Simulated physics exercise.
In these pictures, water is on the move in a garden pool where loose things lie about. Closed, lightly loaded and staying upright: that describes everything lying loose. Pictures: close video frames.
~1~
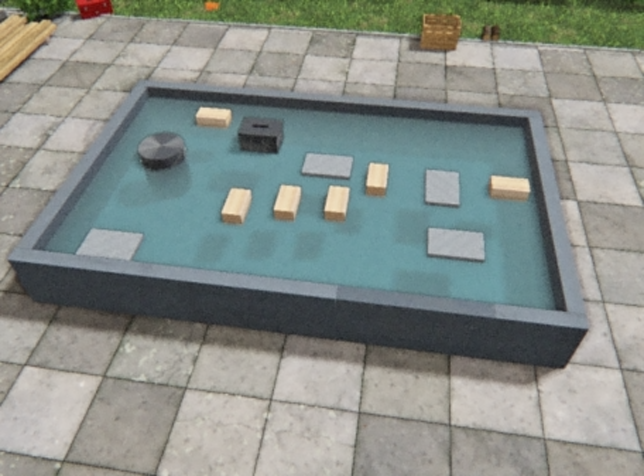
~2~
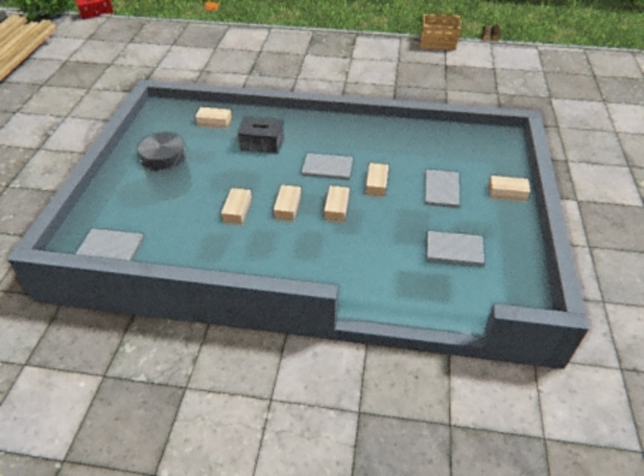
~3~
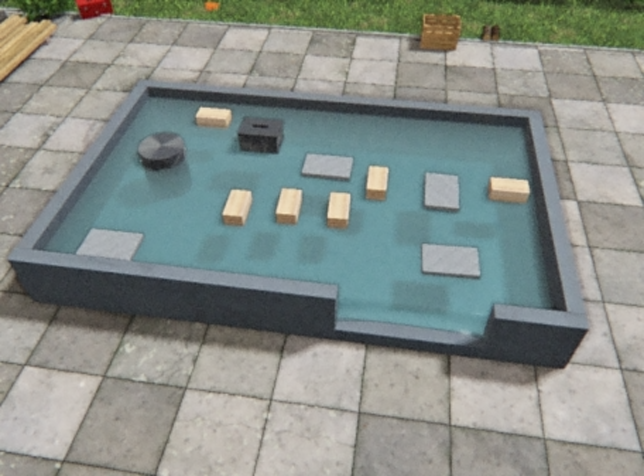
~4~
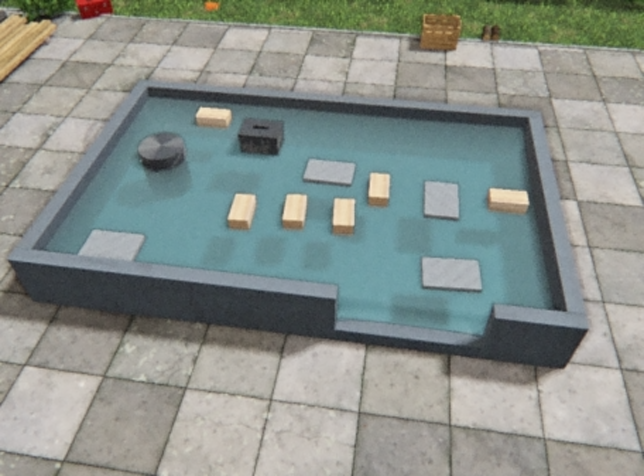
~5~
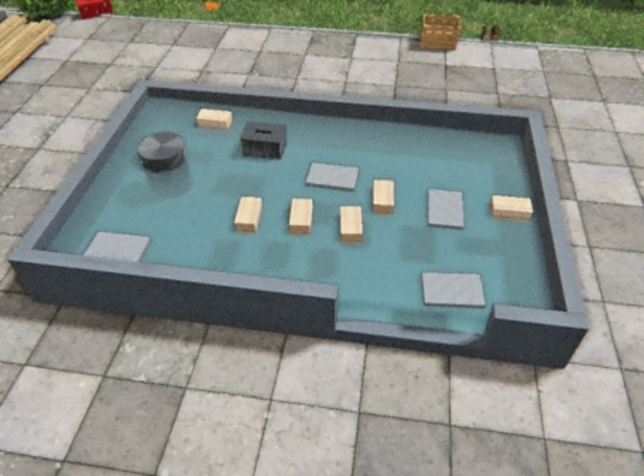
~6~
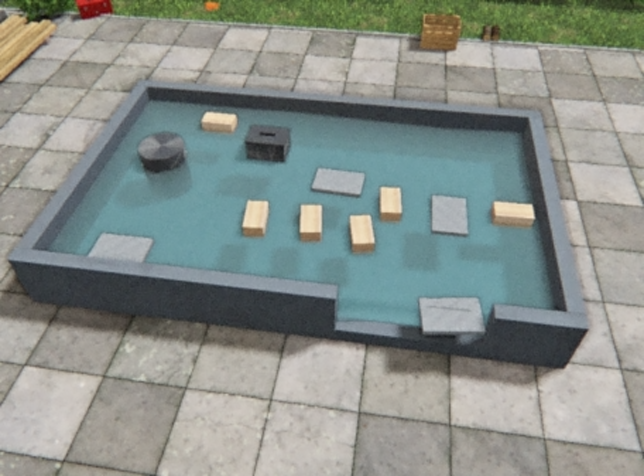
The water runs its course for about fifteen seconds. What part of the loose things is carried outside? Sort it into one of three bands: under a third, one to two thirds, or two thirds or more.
It falls in the top band, two thirds or more.
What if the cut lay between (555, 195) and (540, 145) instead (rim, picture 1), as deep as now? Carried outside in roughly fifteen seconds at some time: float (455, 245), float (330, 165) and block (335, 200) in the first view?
Listed order gives departs, departs, departs.
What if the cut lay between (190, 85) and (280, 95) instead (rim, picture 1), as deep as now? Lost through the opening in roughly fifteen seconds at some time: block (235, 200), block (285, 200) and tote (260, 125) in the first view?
Sequentially: Escapes, escapes, escapes.
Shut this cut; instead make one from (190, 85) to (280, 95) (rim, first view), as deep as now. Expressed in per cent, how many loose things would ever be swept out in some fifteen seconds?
I'd put it at 60 %.
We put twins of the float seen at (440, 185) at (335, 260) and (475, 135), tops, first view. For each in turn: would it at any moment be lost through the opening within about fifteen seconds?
Following the list, the first is escaping and the second is never leaving.
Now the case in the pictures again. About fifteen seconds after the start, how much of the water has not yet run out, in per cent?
Roughly 52 percent.
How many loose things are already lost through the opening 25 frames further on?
That makes 8.
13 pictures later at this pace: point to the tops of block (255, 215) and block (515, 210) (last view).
(360, 283) and (505, 280), give or take.
A moment on, 1 of 11 are out; 10 afloat.
Next, 5 of 11 are out; 6 afloat.
Later, 8 of 11 are out; 3 afloat.
In the end, 8 of 11 are out; 3 afloat.
